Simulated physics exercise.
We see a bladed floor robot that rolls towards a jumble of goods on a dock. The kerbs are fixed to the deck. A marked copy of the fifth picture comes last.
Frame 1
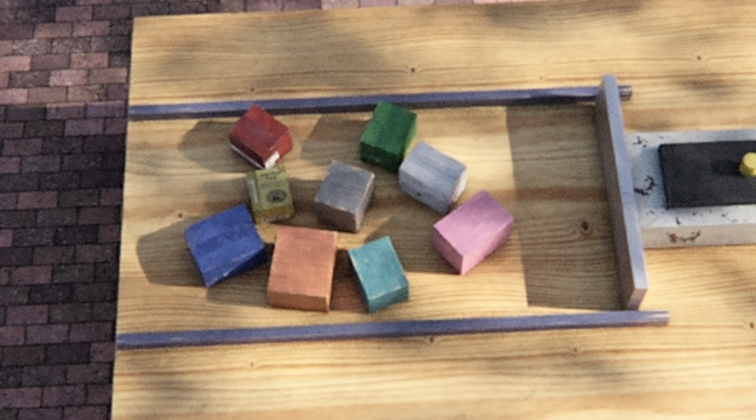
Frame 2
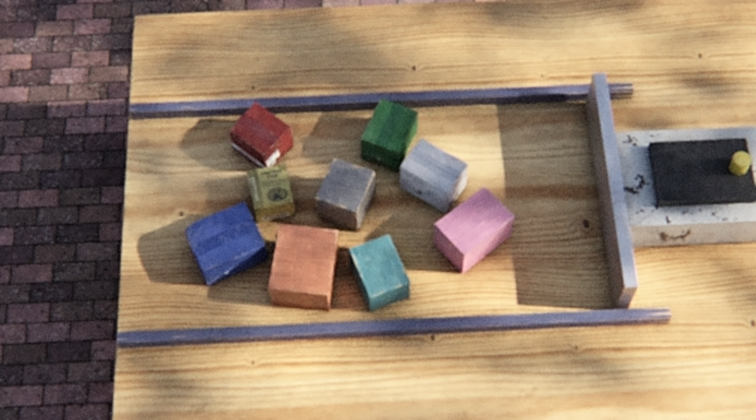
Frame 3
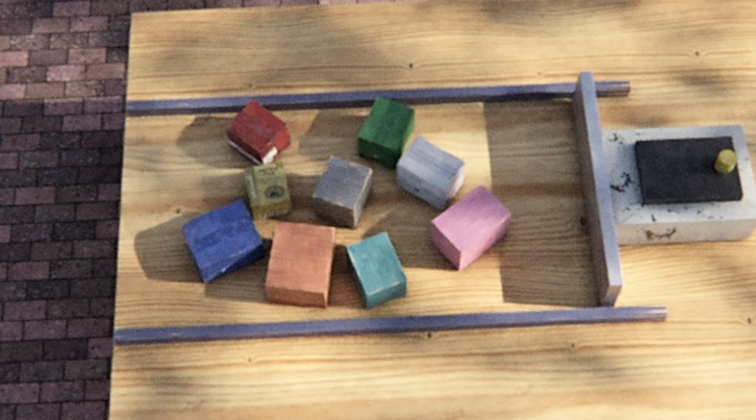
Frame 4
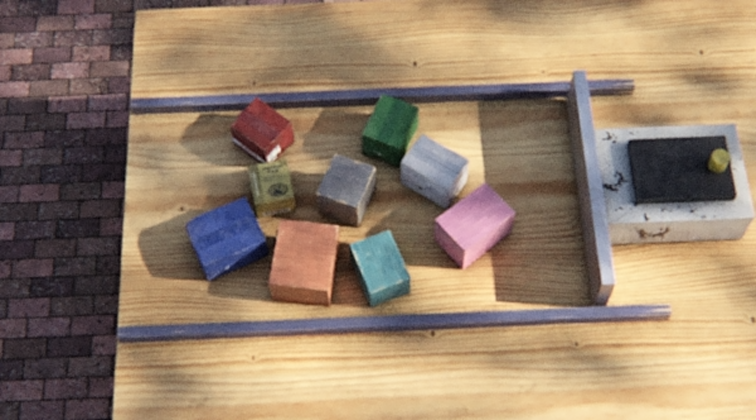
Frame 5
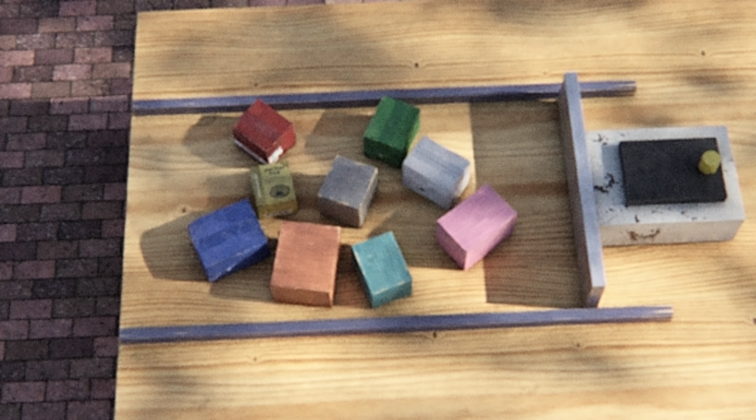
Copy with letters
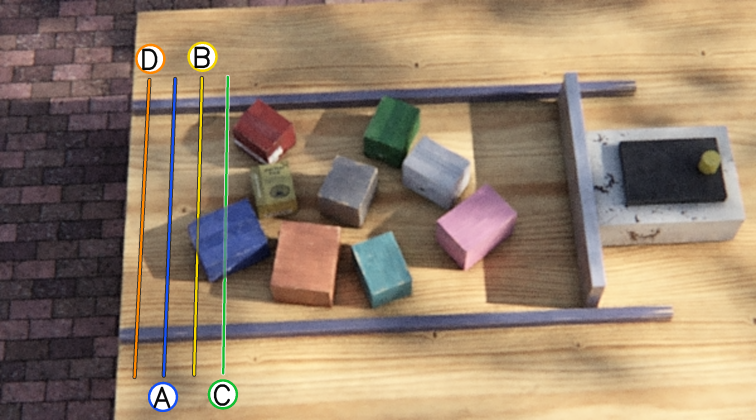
A gray machine with a wide upright blade crept slowly left between two rails on a wooden surface, while the colorful blocks scattered in front of it stayed where they were, untouched.
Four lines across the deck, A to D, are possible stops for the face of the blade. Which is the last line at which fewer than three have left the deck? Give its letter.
Line C.
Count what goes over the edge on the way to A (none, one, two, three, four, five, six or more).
Five.
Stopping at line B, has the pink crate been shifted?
By then, yes.
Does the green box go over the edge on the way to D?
By then, yes.
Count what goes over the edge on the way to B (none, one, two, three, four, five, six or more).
Four.
On the copy, A at (170, 218); B at (198, 217); C at (226, 216); D at (142, 219).
On C. First, robot (534, 176); green box (387, 127); turquoise crate (374, 272).
Then, robot (407, 181); blue box (181, 233); yellow box (217, 190).
Finally, robot (306, 185); blue box over the edge; yellow box over the edge; two fallen.
By contrast, A drops five; B drops four; D drops nine.
